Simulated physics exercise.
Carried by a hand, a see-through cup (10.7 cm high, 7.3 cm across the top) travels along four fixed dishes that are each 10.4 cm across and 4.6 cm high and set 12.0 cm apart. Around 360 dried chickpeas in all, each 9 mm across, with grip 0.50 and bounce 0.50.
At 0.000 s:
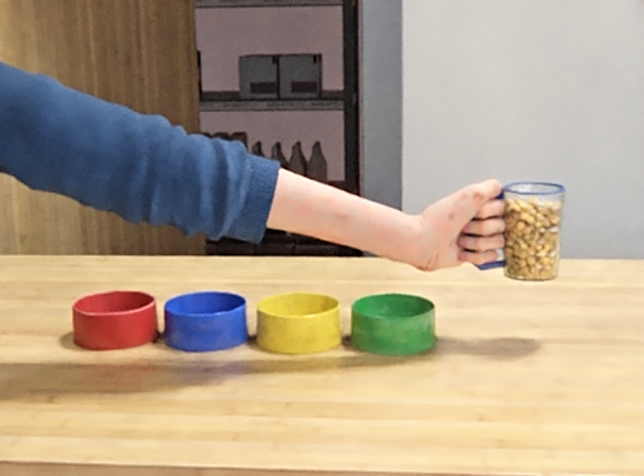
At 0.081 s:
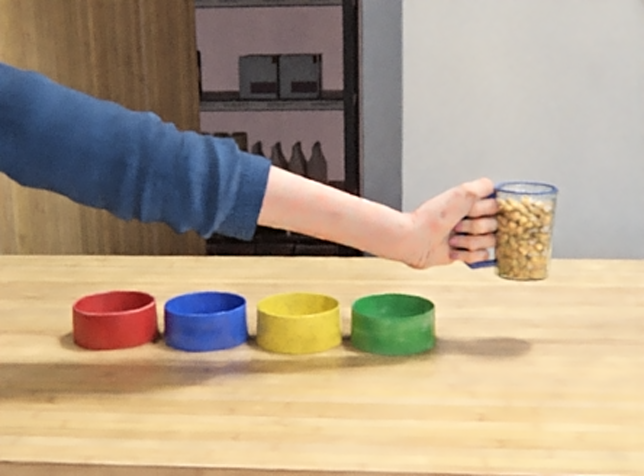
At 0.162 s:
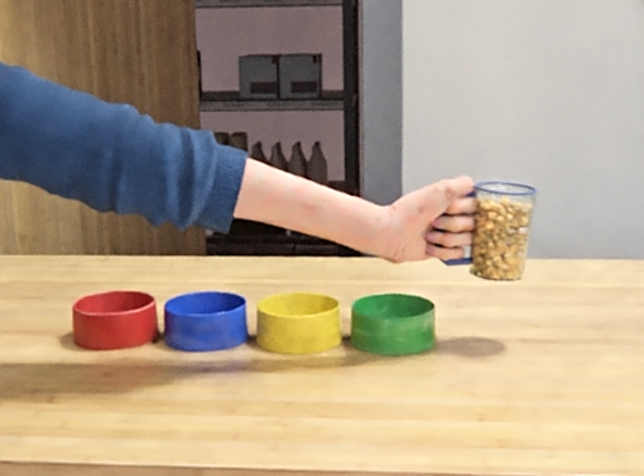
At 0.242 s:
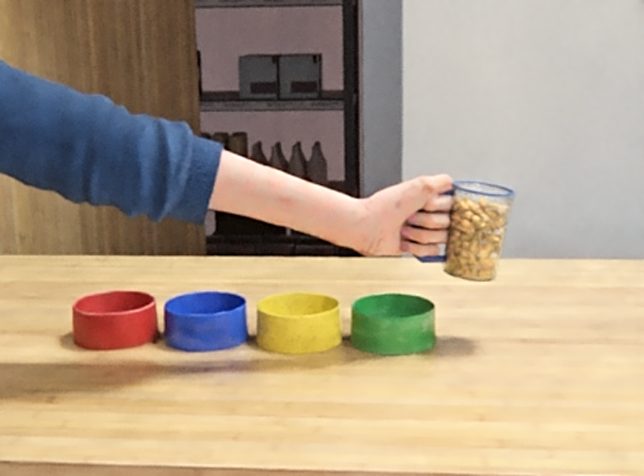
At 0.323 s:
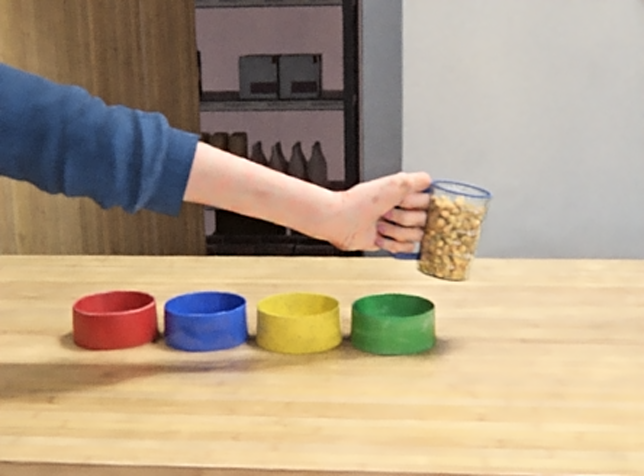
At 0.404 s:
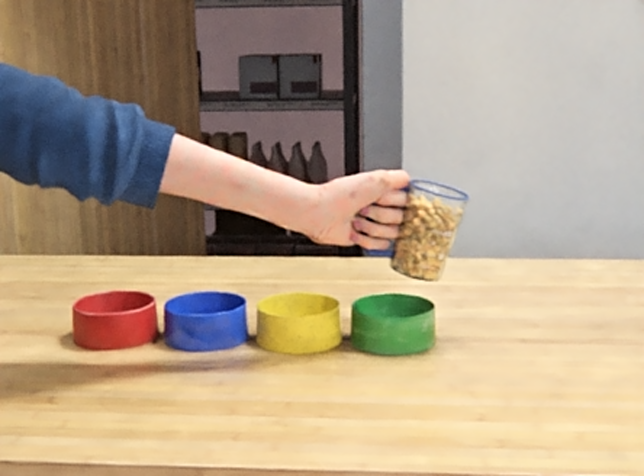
A hand in a blue sleeve carries a clear cup of dried chickpeas leftward above a wooden table, gradually tilting it slightly to the right, while four dishes, red, blue, yellow and green, sit still in a row below.
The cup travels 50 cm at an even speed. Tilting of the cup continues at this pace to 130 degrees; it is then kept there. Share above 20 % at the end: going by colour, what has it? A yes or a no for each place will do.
At the end, red: I expect its count to stay within a fifth of the total. Blue: I expect its count to outstrip a fifth of the total. Green: I expect its count to stay within a fifth of the total. Yellow: I expect its count to stay within a fifth of the total. Counter: I expect its count to stay within a fifth of the total.
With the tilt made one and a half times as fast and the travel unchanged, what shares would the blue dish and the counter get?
Result - blue dish: 90; counter: 10.
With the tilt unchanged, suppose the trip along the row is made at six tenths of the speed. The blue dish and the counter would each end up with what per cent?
Blue: 90; counter: 10.
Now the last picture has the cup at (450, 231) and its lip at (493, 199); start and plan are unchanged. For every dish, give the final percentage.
Final shares - red 0 %, blue 90 %, green 0 %, yellow 0 %.
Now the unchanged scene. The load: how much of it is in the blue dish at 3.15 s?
I'd say close to 90 per cent at that point.
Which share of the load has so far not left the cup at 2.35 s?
Some 85 per cent of the load.
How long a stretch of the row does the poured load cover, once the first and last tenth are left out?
About 7 cm.
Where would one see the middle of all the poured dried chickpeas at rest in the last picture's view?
I'd say roughly (200, 319).
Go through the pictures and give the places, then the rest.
In the first frame, cup at (532, 231), tilt 0 degrees, lip at (564, 188), moved 0.0 cm; middle of the pieces at (534, 233); green dish at (393, 306); yellow dish at (298, 305); blue dish at (205, 303); red dish at (114, 302).
In the second frame, cup at (523, 231), tilt 1 degrees, lip at (556, 189), moved 1.0 cm; middle of the pieces at (526, 233).
In the third frame, cup at (500, 231), tilt 5 degrees, lip at (536, 191), moved 3.8 cm; middle of the pieces at (502, 233).
In the fourth frame, cup at (476, 231), tilt 8 degrees, lip at (513, 193), moved 6.7 cm; middle of the pieces at (478, 233).
In the fifth frame, cup at (451, 231), tilt 12 degrees, lip at (491, 195), moved 9.7 cm; middle of the pieces at (453, 233).
In the sixth frame, cup at (427, 231), tilt 16 degrees, lip at (468, 197), moved 12.7 cm; middle of the pieces at (429, 233); green dish at (393, 306); yellow dish at (298, 305); blue dish at (205, 303); red dish at (114, 302). Its pace works out near 45 degrees a second; the hand travels 37 cm a second.
Then, at 1.57 s, tilt 68 degrees; cup holds 100 %.
Then, at 2.35 s, tilt 103 degrees; cup holds 85 %, blue 15 %.
After 3.15 s, tilt 130 degrees; cup holds 0 %, blue 90 %.
In the end, at 3.6 s, red 0 %, blue 90 %, green 0 %, yellow 0 %, counter 10 %.
